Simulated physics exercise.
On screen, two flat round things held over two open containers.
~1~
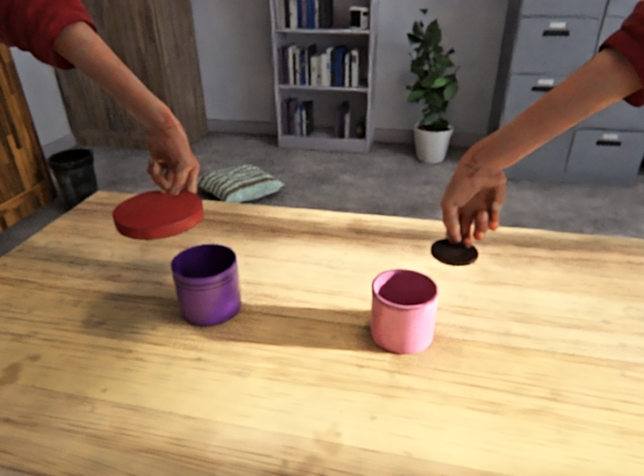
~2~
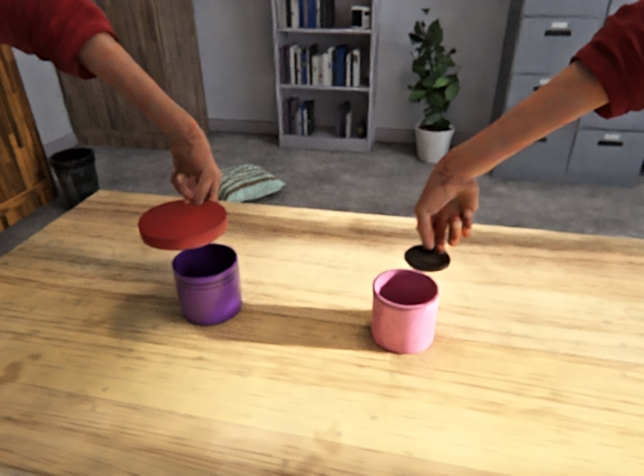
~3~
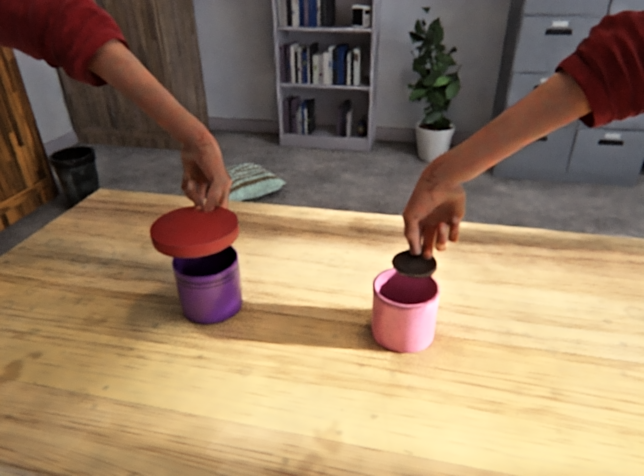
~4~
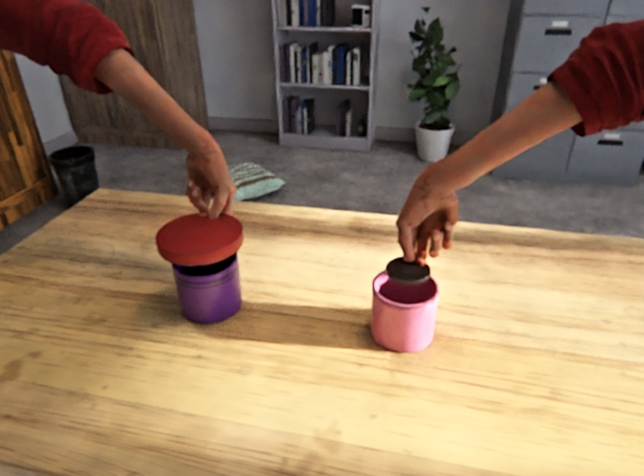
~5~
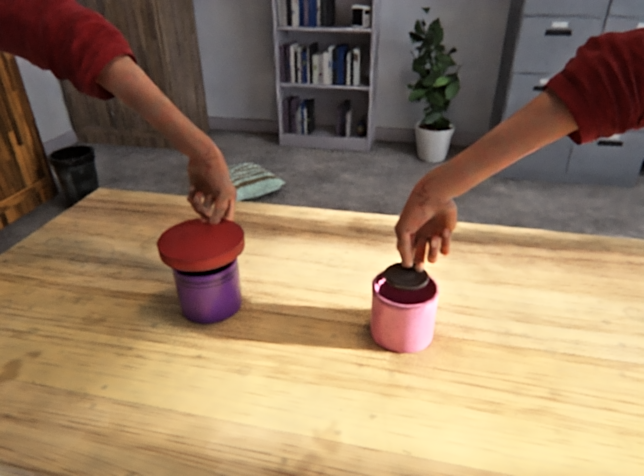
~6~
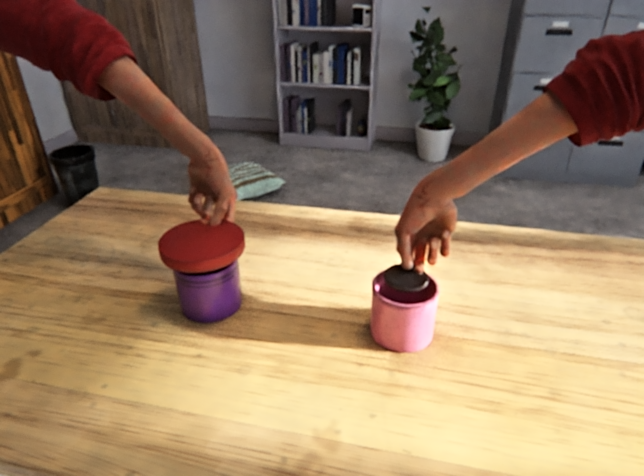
Two hands in red sleeves moved a large red disc and a small black one inward over two open containers, then lowered the red onto the purple one and the black into the pink one's mouth.
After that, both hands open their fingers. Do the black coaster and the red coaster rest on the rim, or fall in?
My prediction: The black coaster goes down in, the red coaster is held up.
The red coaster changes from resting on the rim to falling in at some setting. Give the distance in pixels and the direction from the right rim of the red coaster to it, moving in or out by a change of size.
Shift approx. 12 px, direction left.
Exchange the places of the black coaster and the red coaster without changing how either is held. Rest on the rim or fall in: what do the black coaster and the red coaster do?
Looking at both, the black coaster ends up in and the red coaster remains on top.
Then, 0.12 s on from there, black coaster displaced a little near (405, 294); red coaster moving near (204, 251).
Then, 0.18 s on from there, black coaster on its way down near (402, 324); red coaster sitting on the rim near (204, 252).
In the end, the black coaster drops inside, near (401, 327); the red coaster covers the opening, near (204, 252).
